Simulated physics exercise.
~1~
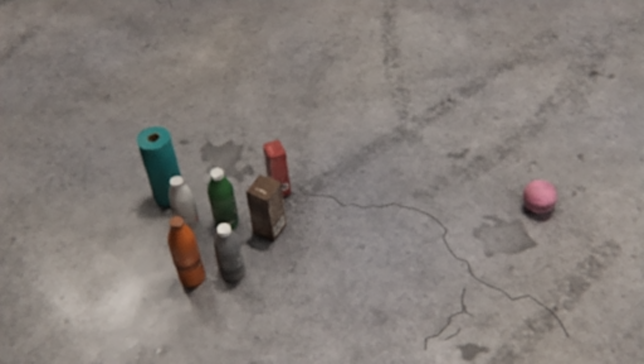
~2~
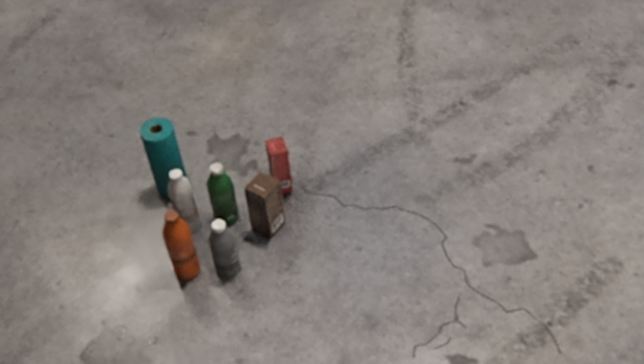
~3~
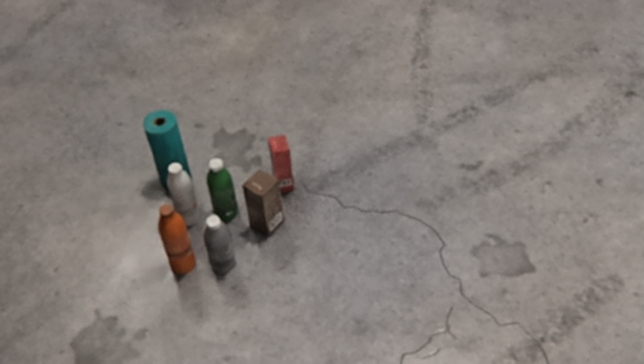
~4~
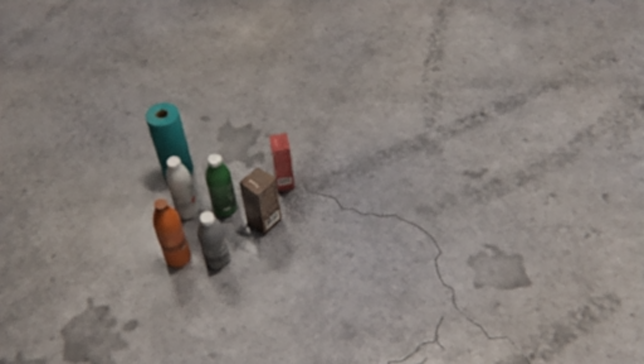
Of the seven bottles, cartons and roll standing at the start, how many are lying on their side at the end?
None of them are lying on their side. The roll, the four bottles and the two cartons are all still upright.
